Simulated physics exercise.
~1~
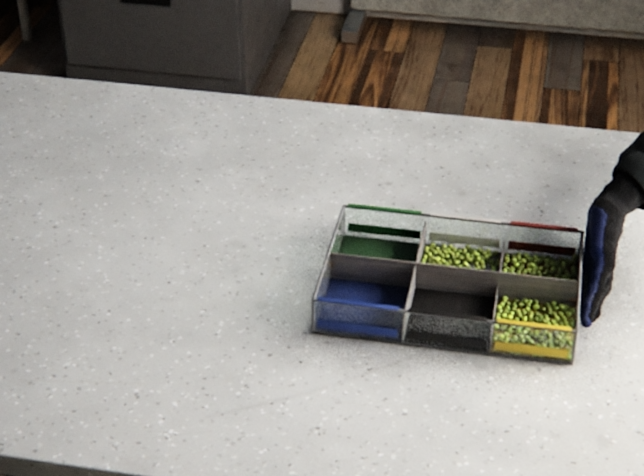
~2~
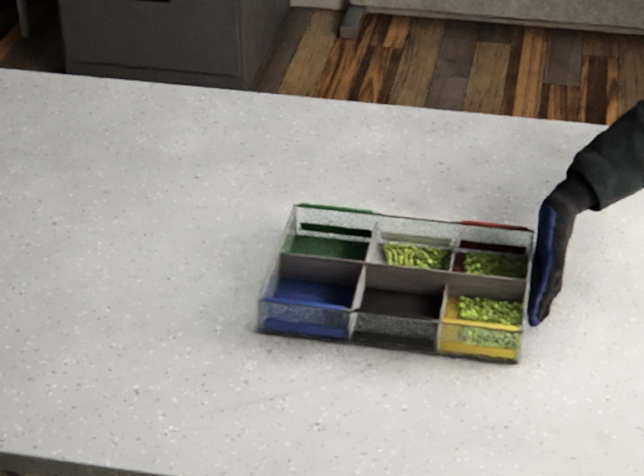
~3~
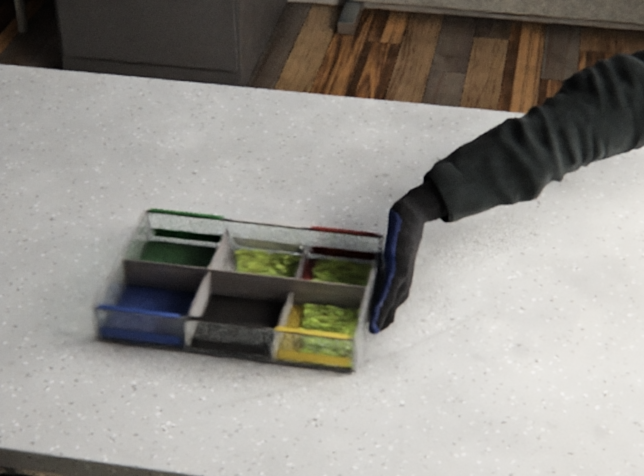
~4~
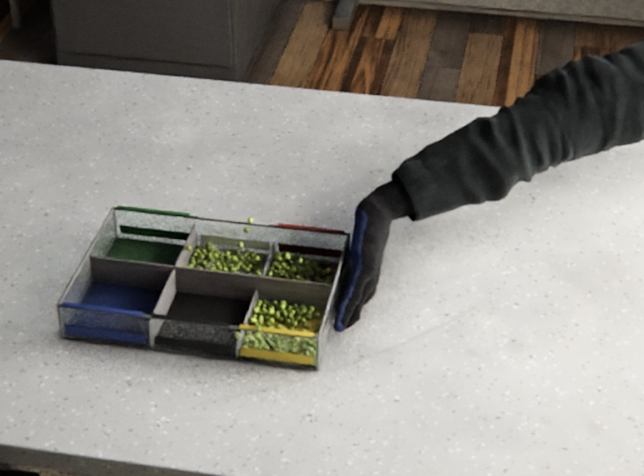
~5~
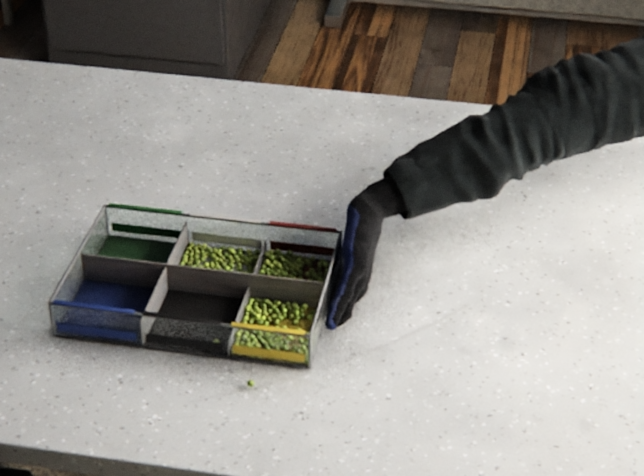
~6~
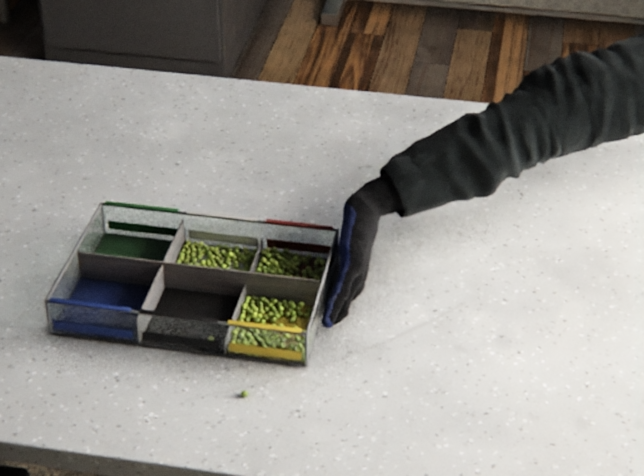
To begin with, a dark-gloved hand rests against the right side of a clear six-compartment tray on a pale speckled counter, with small green peas filling the white, red and yellow sections while the green, blue and black ones stay empty. The hand pushes the tray left, slowly at first and then quickly, and the long dark sleeve comes into view. As the tray slows sharply near the left side, some peas hop up above the dividers. They settle back, but a stray pea or so lands on the counter in front. Finally the tray sits level and still, the hand against it, nearly all the peas in their original sections.
